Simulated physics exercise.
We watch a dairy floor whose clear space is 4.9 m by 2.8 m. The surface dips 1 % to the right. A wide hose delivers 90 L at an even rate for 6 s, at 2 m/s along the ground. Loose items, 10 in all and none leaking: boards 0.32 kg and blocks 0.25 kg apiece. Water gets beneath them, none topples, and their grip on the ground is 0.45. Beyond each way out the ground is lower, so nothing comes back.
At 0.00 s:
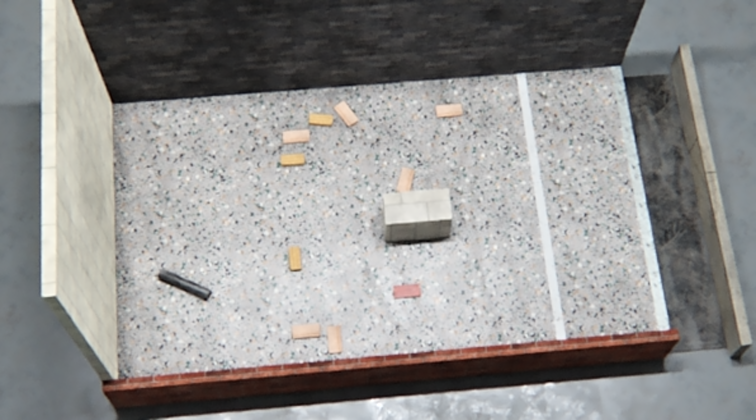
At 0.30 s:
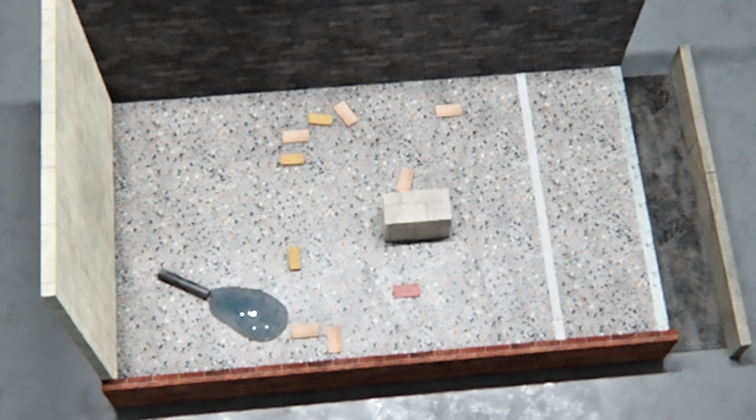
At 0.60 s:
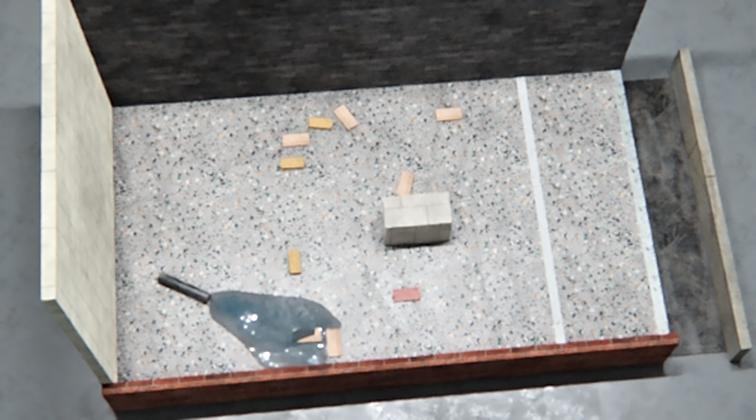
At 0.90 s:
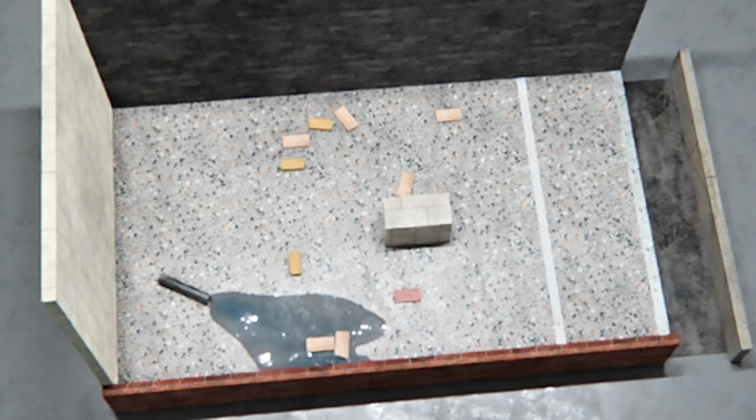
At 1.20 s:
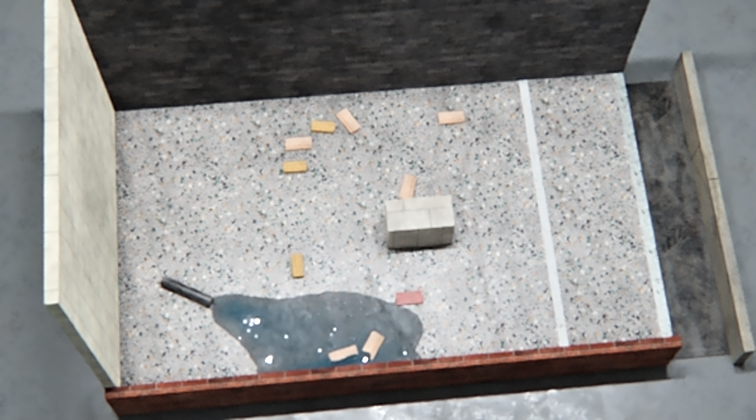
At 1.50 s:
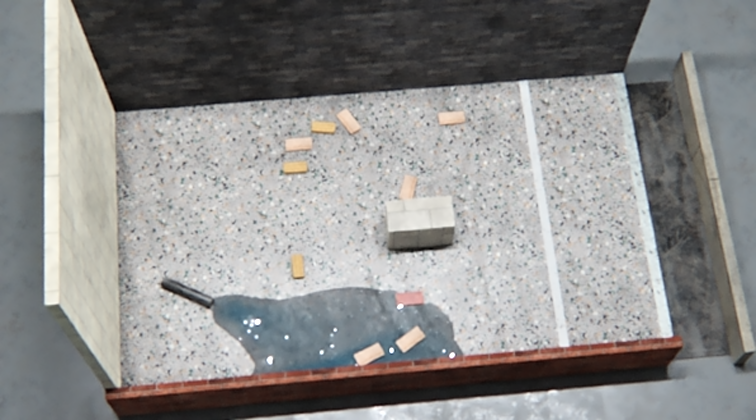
The clip opens on a dry speckled floor scattered with small boards around a pale block, a dark hose lying at left. Water pours from the hose and spreads rightward along the reddish front edge, shifting two light-orange boards to the right, then surrounds the red board, which stays in place.
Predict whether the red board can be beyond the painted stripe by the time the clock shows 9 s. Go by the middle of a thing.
The red board is held back.
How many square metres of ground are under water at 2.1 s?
About 1.5 m2.
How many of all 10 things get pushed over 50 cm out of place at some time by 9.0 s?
That makes 2.
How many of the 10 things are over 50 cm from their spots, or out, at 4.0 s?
By then 2.
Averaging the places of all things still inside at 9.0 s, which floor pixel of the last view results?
Near (356, 176).
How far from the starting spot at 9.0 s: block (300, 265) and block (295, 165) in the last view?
In turn: 0 cm, 0 cm.
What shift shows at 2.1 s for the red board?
Roughly 0 cm by then.
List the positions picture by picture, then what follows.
The red board at (407, 291), on the bottom; 0.0 m2 under water; 0 of 10 have shifted, in the first picture.
The red board at (407, 291) rests on the ground; 0.2 m2 under water; 0 of 10 have shifted, in the second picture.
The red board at (407, 294) rests on the ground; 0.6 m2 under water; 0 of 10 have shifted, in the third picture.
The red board at (407, 295) rests on the ground; water covers 0.8 m2; 2 of 10 have shifted, in the fourth picture.
The red board at (410, 298) rests on the ground; water covers 1.1 m2; 2 of 10 have shifted, in the fifth picture.
The red board at (410, 298), on the bottom; water covers 1.3 m2; 2 of 10 have shifted, in the sixth picture.
After 2.1 s the red board is near (410, 298), 0.0 m from its start, aground; 0 of 10 are over the mark; 1 afloat.
After 4.0 s the red board is near (414, 291), 0.1 m from its start, aground; 2 of 10 are over the mark; 0 afloat.
After 6.3 s the red board is near (420, 283), 0.2 m from its start, aground; 2 of 10 are over the mark; 0 afloat.
After 9.0 s the red board is near (423, 281), 0.2 m from its start, aground; 2 of 10 are over the mark; 0 afloat.
